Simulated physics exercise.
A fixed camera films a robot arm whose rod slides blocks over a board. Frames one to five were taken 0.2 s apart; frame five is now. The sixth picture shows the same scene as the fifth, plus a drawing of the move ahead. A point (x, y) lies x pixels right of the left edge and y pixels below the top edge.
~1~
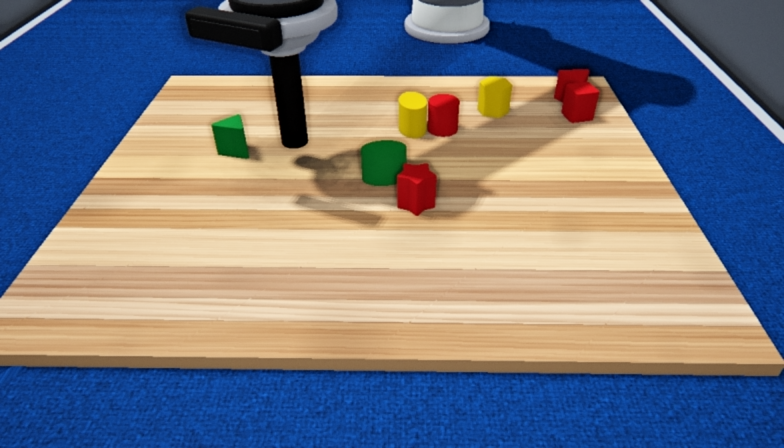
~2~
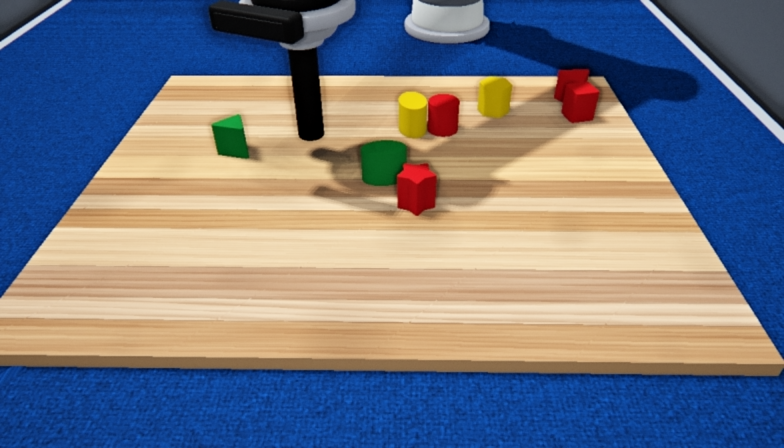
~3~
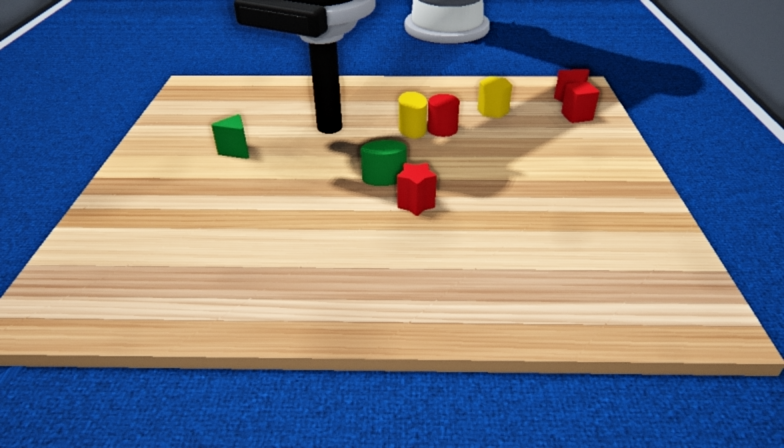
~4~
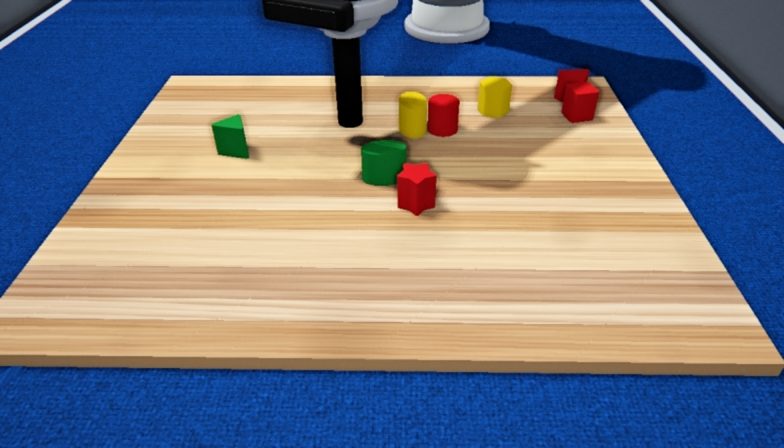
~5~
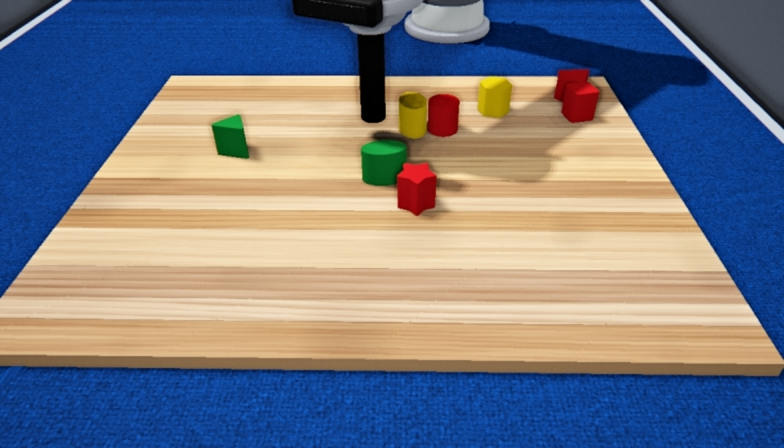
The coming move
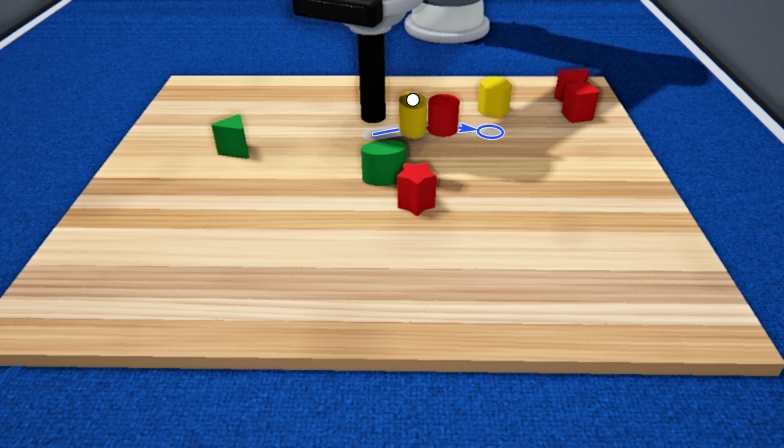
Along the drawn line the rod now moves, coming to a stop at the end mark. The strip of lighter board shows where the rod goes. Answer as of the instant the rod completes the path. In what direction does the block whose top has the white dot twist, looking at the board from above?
If we look at it from overhead, the block whose top has the white dot pivots counter-clockwise.
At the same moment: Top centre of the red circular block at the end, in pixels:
I expect it at (547, 101).
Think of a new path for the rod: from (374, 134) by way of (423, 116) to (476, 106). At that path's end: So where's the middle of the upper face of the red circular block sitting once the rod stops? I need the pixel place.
Its top middle is near (472, 105).
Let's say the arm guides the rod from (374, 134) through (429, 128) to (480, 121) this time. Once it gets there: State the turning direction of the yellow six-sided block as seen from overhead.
It spins anti-clockwise.
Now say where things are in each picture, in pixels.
The first picture shows lower end of the rod at (295, 143), tops of blocks, yellow oval block at (413, 100), red circular block at (444, 100), yellow six-sided block at (496, 83).
The second picture shows rod at (312, 135), blocks as before.
The third picture shows rod at (330, 128), blocks as before.
The fourth picture shows rod at (351, 123), blocks as before.
The fifth picture shows rod at (373, 118), yellow oval block at (413, 100), red circular block at (444, 100), yellow six-sided block at (496, 83).
The drawn path runs from (374, 134) via (412, 128) and (451, 127), ending at (490, 132); the dot is on the yellow oval block.
What follows on the original path. One third of the way, rod at (412, 112); yellow oval block at (439, 98), turned 15° clockwise; red circular block at (468, 100).
Two thirds of the way, rod at (452, 111); yellow oval block at (479, 96); red circular block at (509, 101).
At the end, rod at (492, 115); yellow oval block at (513, 95), turned 50° anticlockwise; red circular block at (547, 101); yellow six-sided block at (499, 81).
